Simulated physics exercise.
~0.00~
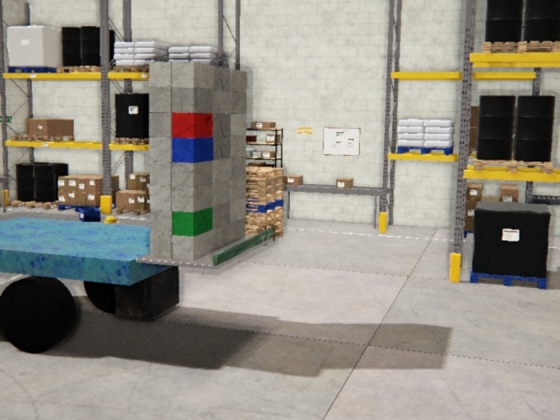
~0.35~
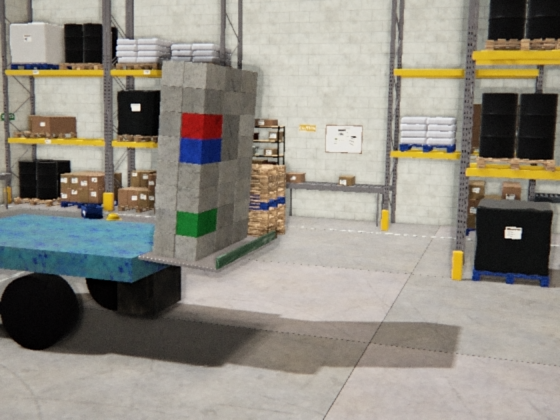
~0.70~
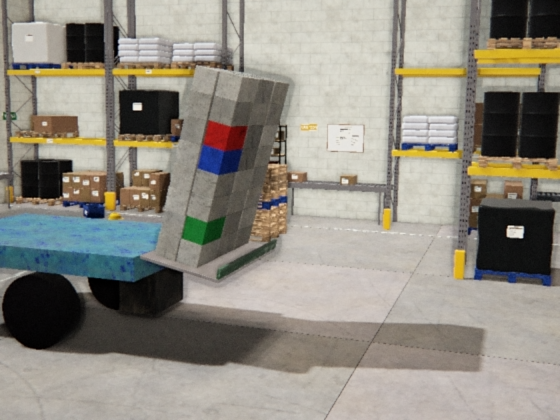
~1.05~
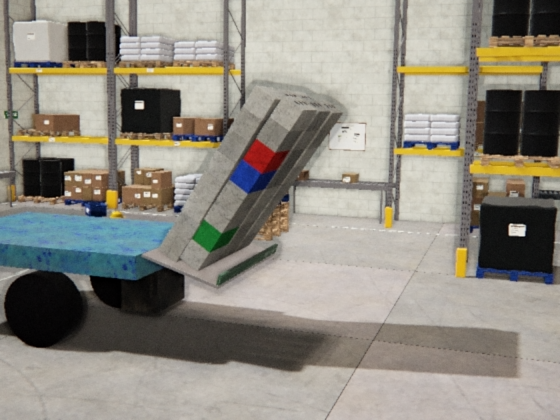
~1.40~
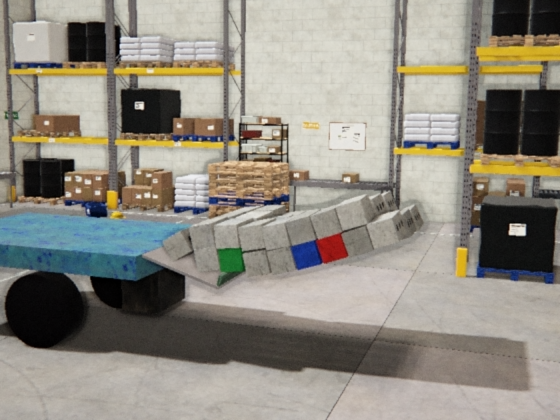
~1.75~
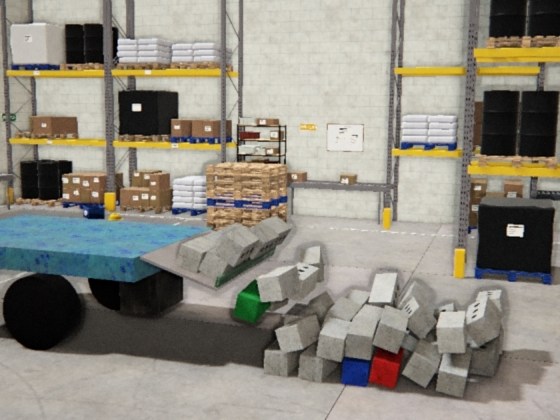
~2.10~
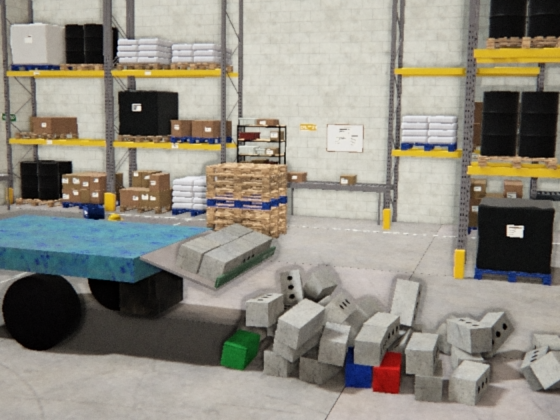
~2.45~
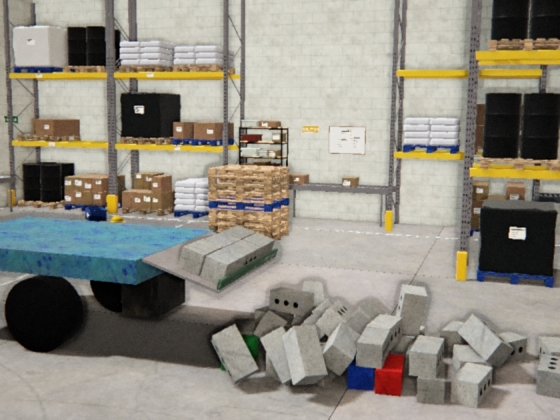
To begin with, a tall stack of grey concrete blocks, with one red, one blue and one green among them, stands on a flap behind a blue flat-bed in a warehouse. The flap's outer edge sinks, and the stack leans to the right. It tips further as one slanting mass, then topples over and stretches out above the floor. The blocks break apart and tumble into a heap, the green one dropping off after the red and blue. At the end, a few grey blocks remain on the sloping flap, while the coloured ones lie on the floor among the scattered rest.
